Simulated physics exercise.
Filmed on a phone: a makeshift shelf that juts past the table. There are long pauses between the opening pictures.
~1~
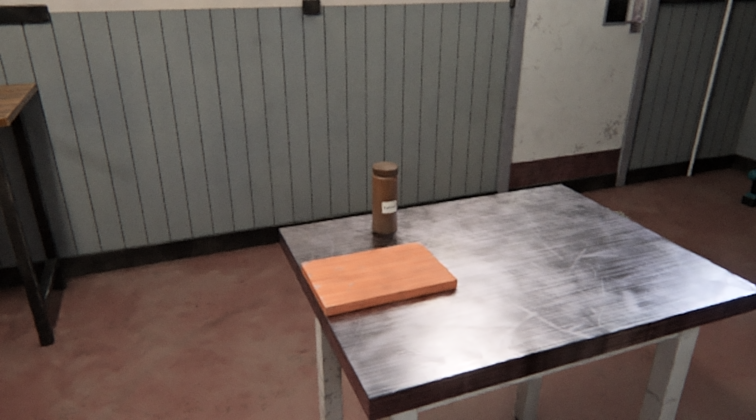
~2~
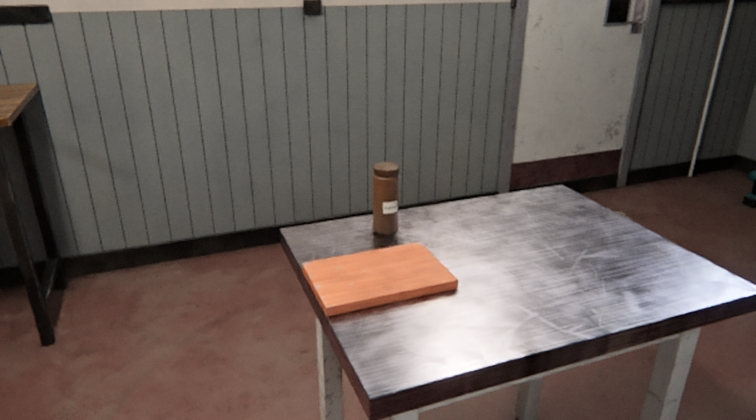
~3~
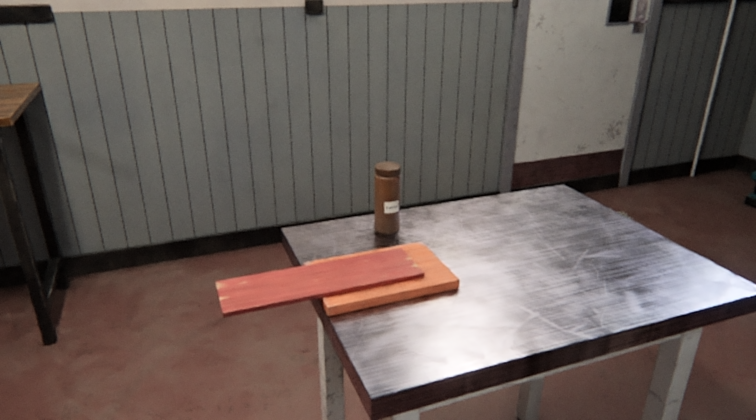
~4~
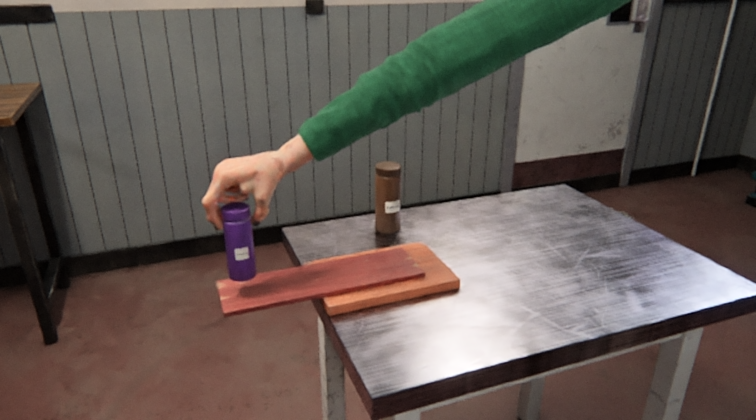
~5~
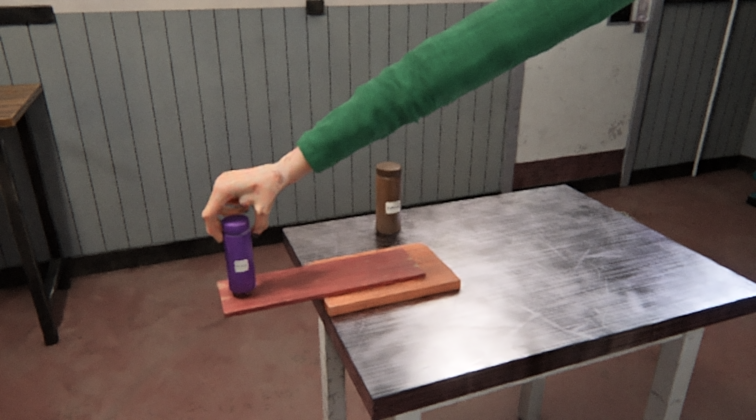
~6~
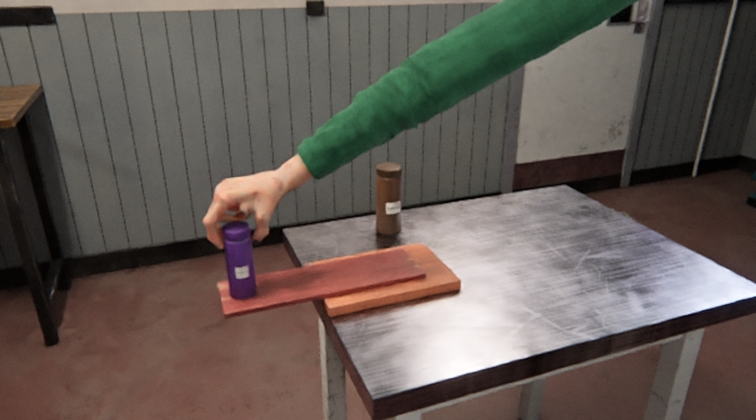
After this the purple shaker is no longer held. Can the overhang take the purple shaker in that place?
The board comes down.
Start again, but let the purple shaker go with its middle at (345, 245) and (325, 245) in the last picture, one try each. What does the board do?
First try: It holds; second try: It keeps its balance.
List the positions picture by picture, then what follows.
In the first picture, the last thing is not in view yet.
In the second picture, the last thing is not in view yet; orange slab (378, 276).
In the third picture, the last thing is not in view yet; brown jar (387, 198).
The fourth picture shows coming down; purple shaker (239, 242); red board (322, 279).
The fifth picture shows coming down; purple shaker (239, 254); orange slab (381, 275).
The sixth picture shows in place under the hand; purple shaker (240, 260); brown jar (389, 199).
Then, 0.40 s past the last view, purple shaker now down on the floor or falling; red board rocked 52° from its first pose.
Then, 0.60 s past the last view, red board now down on the floor or falling.
Then, 0.80 s past the last view, things are still on the move.
Then, 0.90 s past the last view, as before.
Finally, down on the floor or falling, purple shaker and red board; the other 2 still in place. The board tips off the edge.
